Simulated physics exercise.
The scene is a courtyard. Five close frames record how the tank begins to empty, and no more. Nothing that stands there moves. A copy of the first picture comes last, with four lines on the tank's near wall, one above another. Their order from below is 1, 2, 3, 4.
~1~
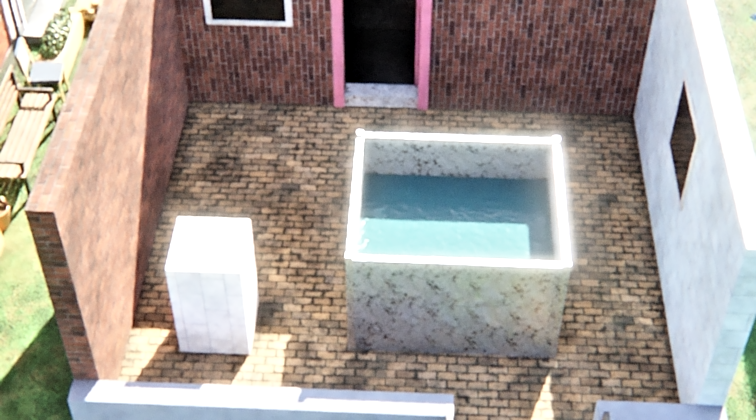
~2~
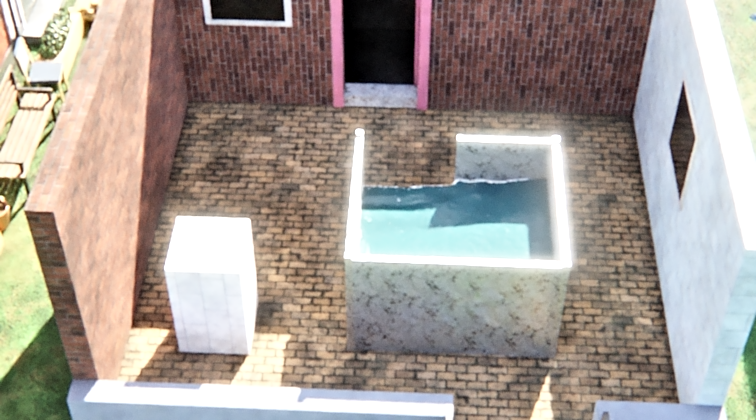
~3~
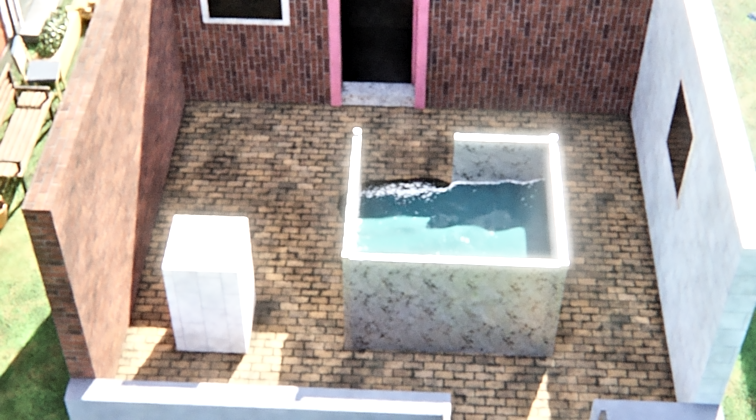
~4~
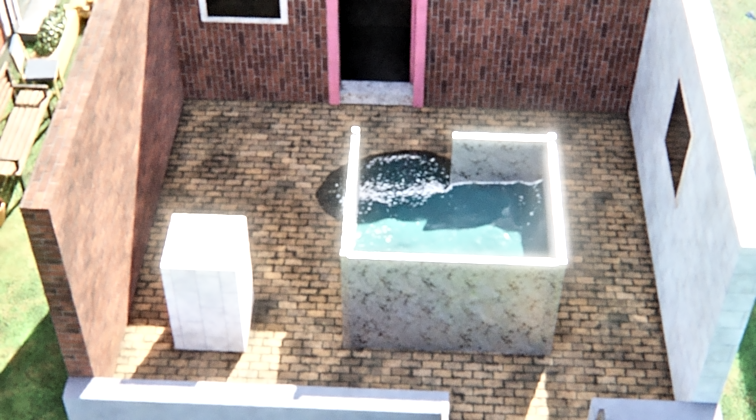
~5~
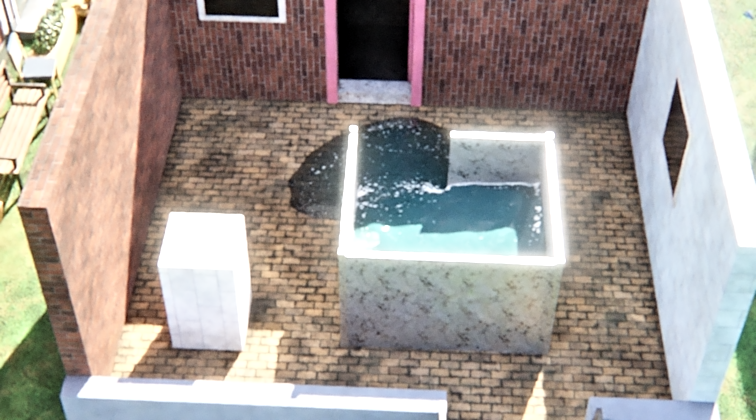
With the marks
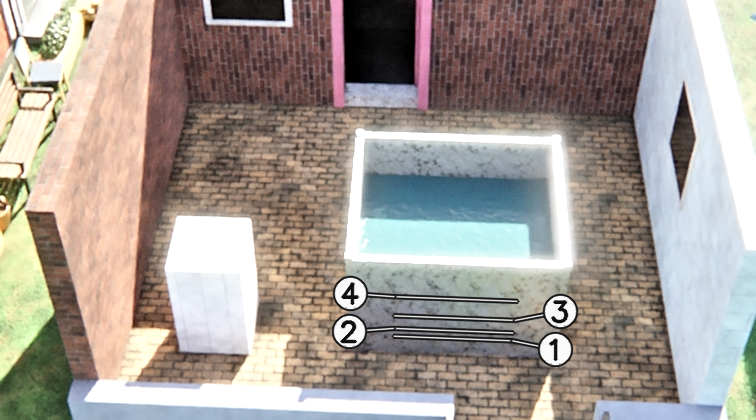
Water rests in a speckled stone tank in a brick-paved courtyard seen from high above, until part of the tank's back and left sides is gone and the water pours out, spreading in a dark, foam-flecked sheet across the paving behind and to the left. Brick walls, a pink-framed doorway, a white block at left and a pale right wall surround it. The view drifts very slightly.
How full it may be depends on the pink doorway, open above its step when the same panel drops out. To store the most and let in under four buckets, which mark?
It is 2.
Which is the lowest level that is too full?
It is 3.
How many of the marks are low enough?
Two of the four.
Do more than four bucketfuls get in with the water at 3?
Yes, it does.
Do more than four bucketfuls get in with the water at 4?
Yes, that goes wrong.
On the marked copy, 1 at (452, 338); 2 at (453, 330); 3 at (454, 318); 4 at (455, 299); from the bottom up 1, 2, 3, 4.
With 1, nothing gets over.
With 2, a bucket or two gets in.
With 3, about 10 bucketfuls get in.
With 4, dozens of bucketfuls pour in.
